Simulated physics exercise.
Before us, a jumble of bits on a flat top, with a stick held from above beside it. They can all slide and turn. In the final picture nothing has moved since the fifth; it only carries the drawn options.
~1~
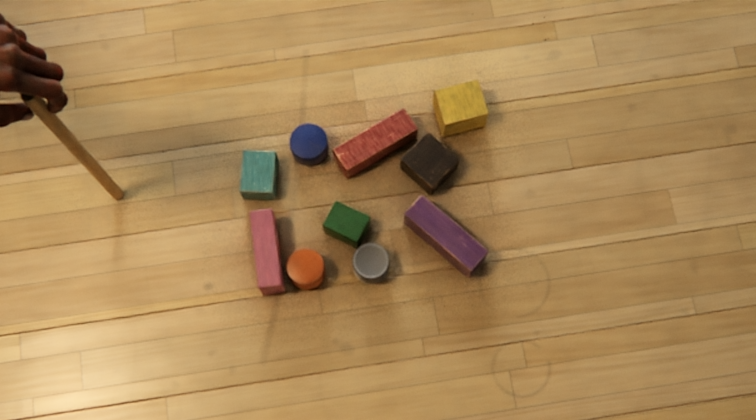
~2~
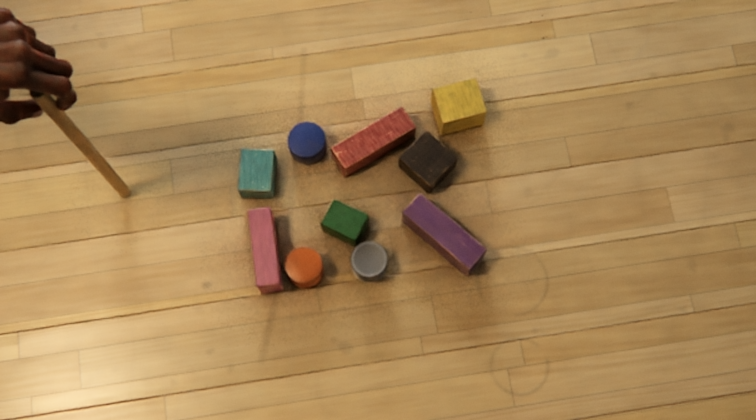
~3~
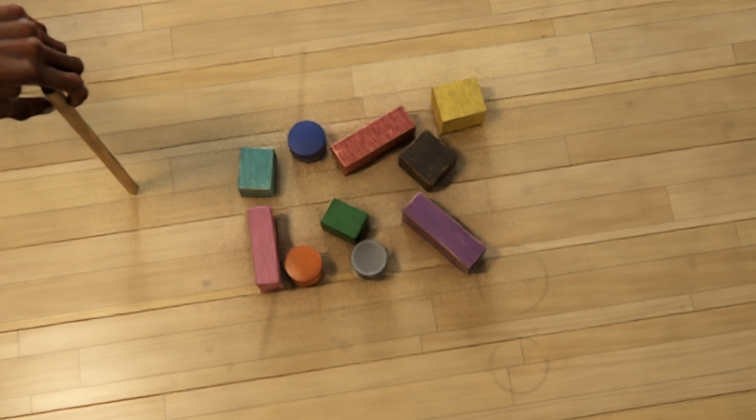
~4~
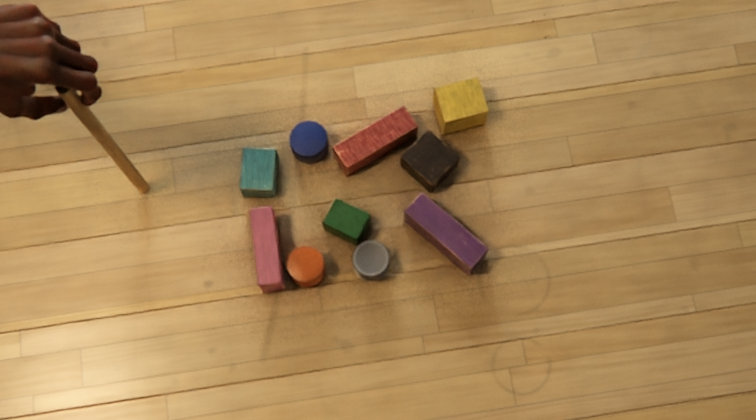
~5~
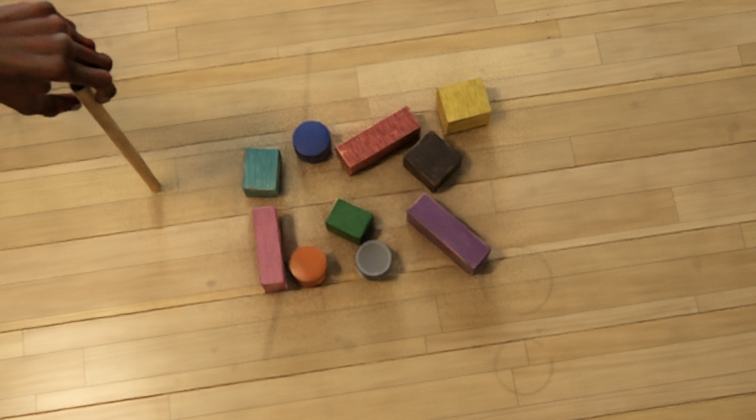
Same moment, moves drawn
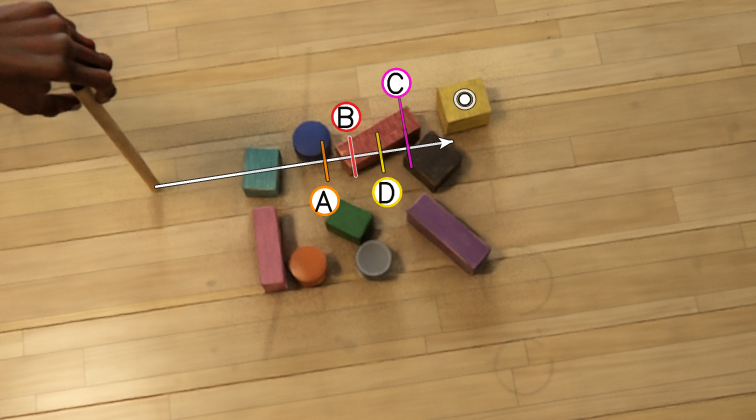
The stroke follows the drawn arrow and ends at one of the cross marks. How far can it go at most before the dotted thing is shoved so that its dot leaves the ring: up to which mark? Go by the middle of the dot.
No farther than B.
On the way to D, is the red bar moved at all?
Yes.
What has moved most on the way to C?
It is the red bar.
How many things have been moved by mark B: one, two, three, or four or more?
It has moved three.
On the marked copy, A at (325, 161); B at (353, 157); C at (408, 148); D at (380, 152); the arrow from (156, 187) to (452, 141); the white dot at (465, 99).
With B. Early on, foot of the stick (228, 176).
Further on, foot of the stick (300, 165); turquoise block (304, 185).
At the end, foot of the stick (353, 157); turquoise block (309, 187); red bar (397, 135); the dot is still in its ring.
As for the rest, A keeps the dot in but is short; C shifts the dotted thing to (503, 86); D shifts the dotted thing to (480, 98).
